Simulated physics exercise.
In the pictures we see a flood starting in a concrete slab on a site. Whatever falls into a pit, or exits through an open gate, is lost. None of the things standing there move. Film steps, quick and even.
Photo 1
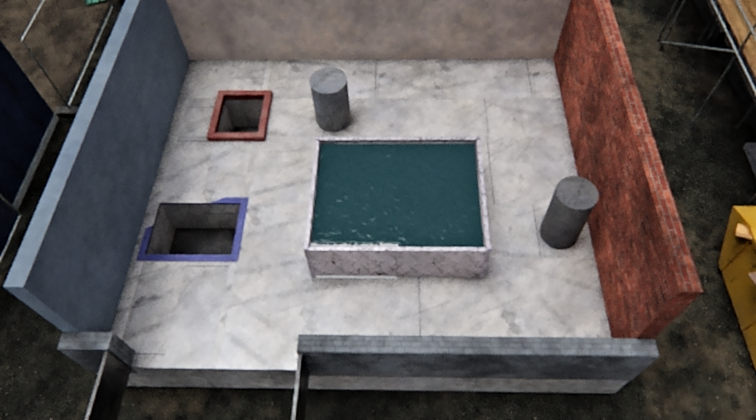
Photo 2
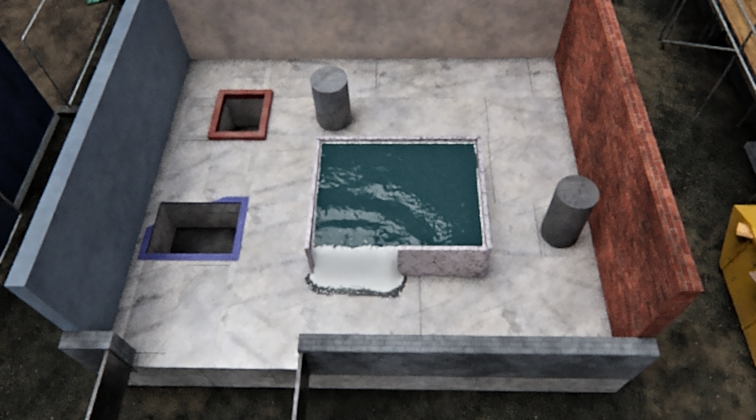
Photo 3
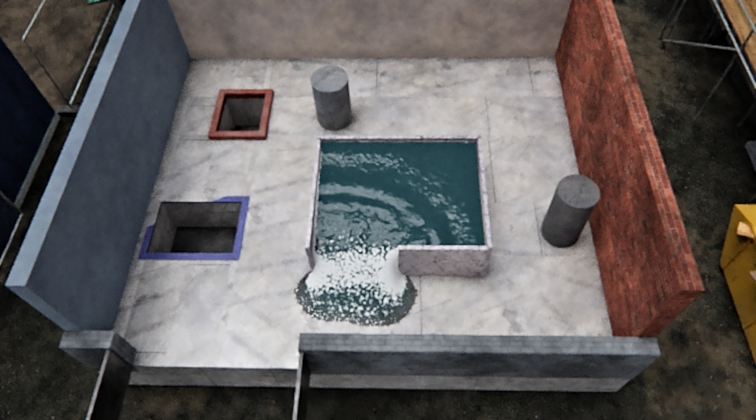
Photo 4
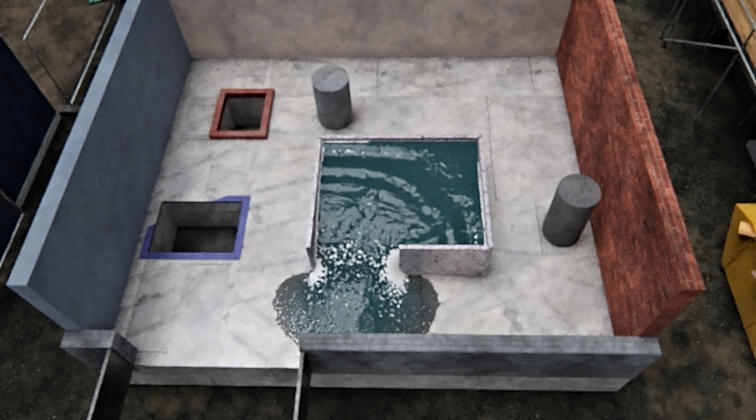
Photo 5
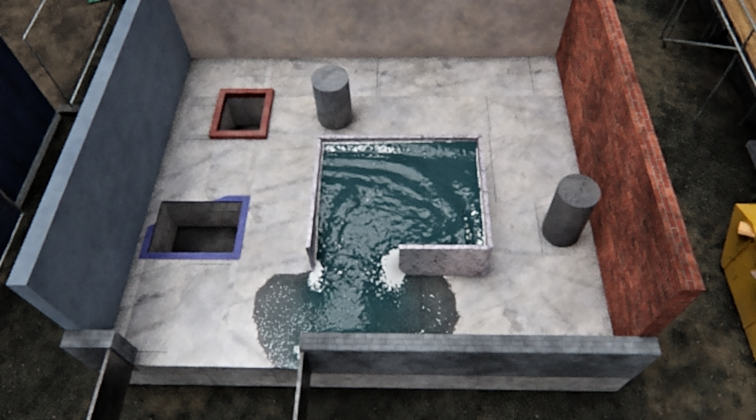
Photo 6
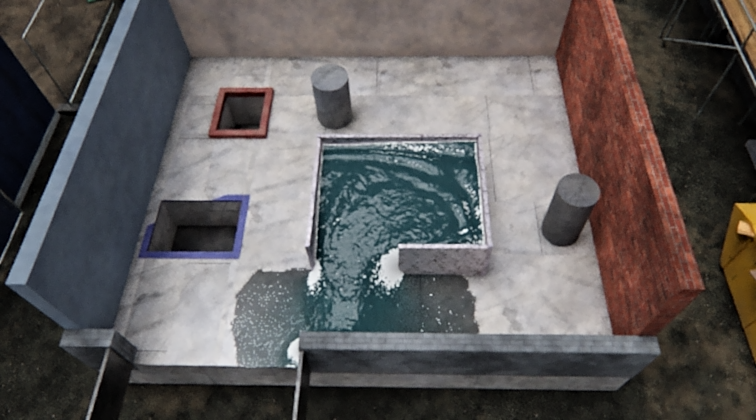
Water bursts through the left part of a raised tank's near side, foaming white, then spreads as a dark, rippling sheet across the pale slab to the low grey front wall and leftward beside it. Seen from above by a still camera, the slab lies between blue-grey and rusty red side walls. Two grey cylinders flank the tank, and red-rimmed and blue-rimmed square openings sit at left.
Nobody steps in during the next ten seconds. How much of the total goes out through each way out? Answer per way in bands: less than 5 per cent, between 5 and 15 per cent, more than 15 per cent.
Going out through each: The gate, more than 15 per cent; the red pit, less than 5 per cent; the blue pit, between 5 and 15 per cent.
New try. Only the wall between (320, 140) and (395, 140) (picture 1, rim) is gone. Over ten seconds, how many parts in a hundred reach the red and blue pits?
In percent: Red 8, blue 15.
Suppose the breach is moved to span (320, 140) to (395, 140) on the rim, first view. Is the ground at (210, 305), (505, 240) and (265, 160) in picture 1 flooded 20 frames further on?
First point spared, second point spared, third point swamped.
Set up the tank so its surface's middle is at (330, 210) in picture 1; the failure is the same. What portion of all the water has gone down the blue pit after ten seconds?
Result, blue pit: 0 percent after ten seconds.
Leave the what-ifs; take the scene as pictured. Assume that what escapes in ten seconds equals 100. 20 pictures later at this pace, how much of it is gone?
About 45 per cent.
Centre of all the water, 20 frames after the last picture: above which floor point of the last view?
Near (398, 256).
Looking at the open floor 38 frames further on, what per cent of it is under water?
My guess is around 55 in a hundred.
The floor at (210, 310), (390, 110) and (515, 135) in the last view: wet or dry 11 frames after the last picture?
Listed points: Inundated / unwetted / unwetted.
A moment on, water covers 15 % of the floor; the gate 3 %, the red pit 0 %, the blue pit 0 %.
Next, water covers 30 % of the floor; the gate 9 %, the red pit 0 %, the blue pit 0 %.
Then, water covers 40 % of the floor; the gate 17 %, the red pit 0 %, the blue pit 2 %.
Later, water covers 55 % of the floor; the gate 26 %, the red pit 0 %, the blue pit 6 %.
In the end, water covers 70 % of the floor; the gate 33 %, the red pit 0 %, the blue pit 10 %.
